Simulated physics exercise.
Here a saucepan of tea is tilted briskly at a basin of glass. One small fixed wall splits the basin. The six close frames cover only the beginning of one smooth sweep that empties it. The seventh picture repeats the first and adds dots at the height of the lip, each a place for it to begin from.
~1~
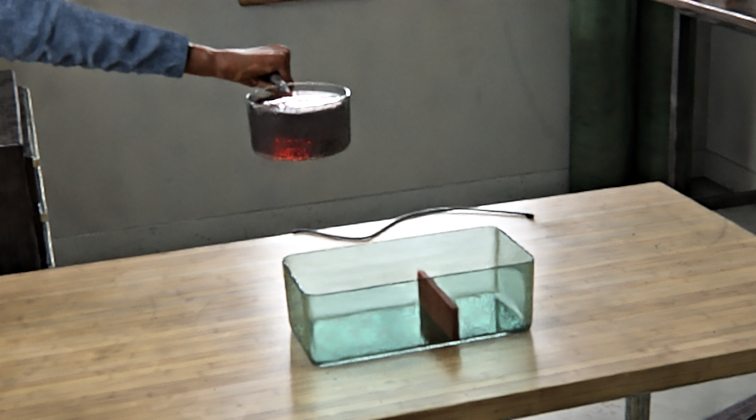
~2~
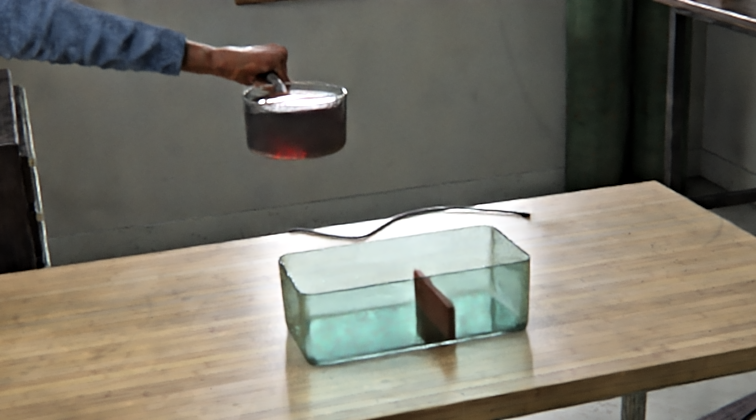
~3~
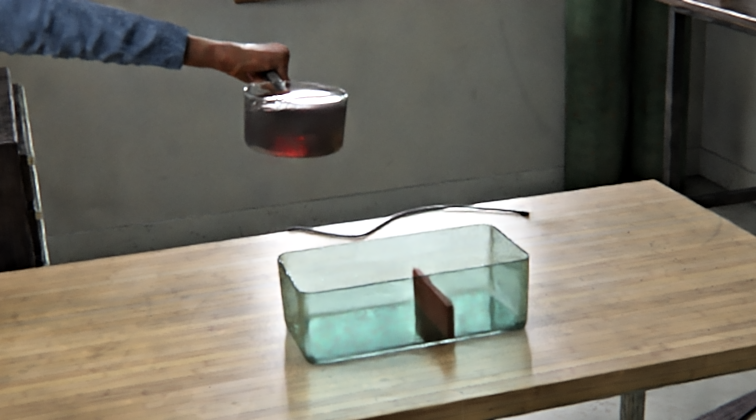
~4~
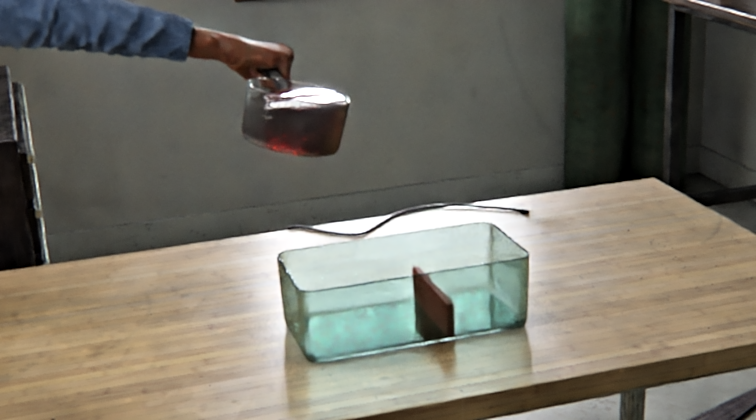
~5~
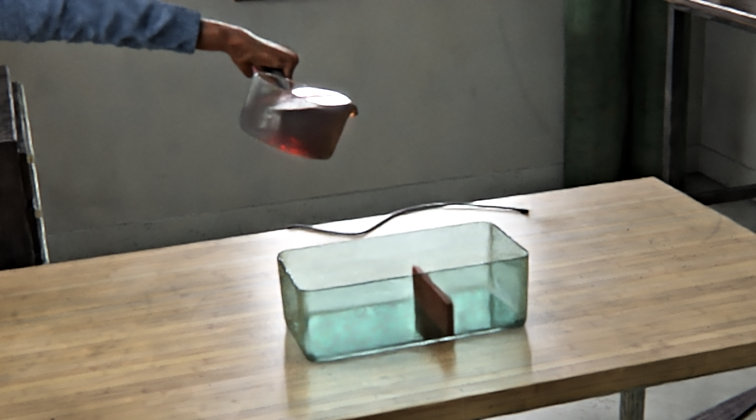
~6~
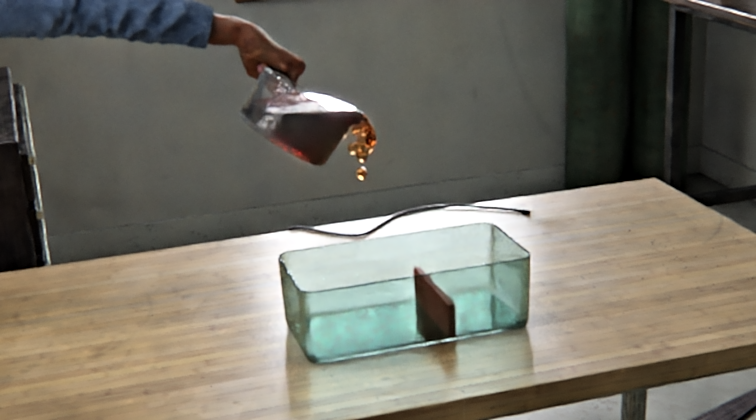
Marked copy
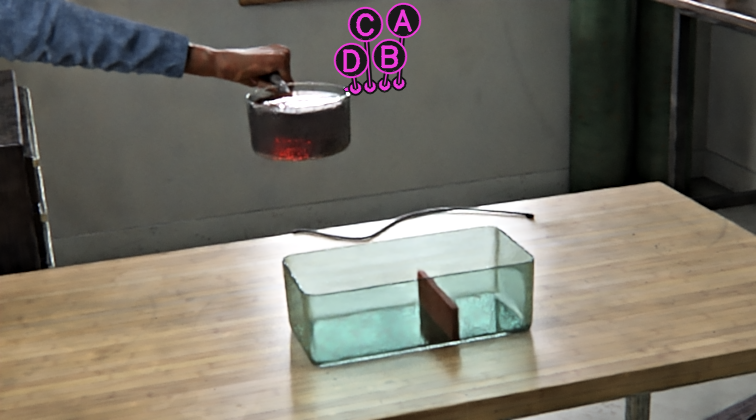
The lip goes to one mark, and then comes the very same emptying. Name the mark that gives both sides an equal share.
I would pick place C.
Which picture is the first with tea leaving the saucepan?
Picture 5.
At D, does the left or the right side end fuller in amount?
More ends on the left.
On the marked copy, A at (398, 83); B at (384, 84); C at (370, 86); D at (355, 88).
Choosing A, about 22 % ends left of the wall and 75 % right of it.
Choosing B, about 30 % ends left of the wall and 68 % right of it.
Choosing C, about 46 % ends left of the wall and 52 % right of it.
Choosing D, about 66 % ends left of the wall and 31 % right of it; 3 % is lost outside.
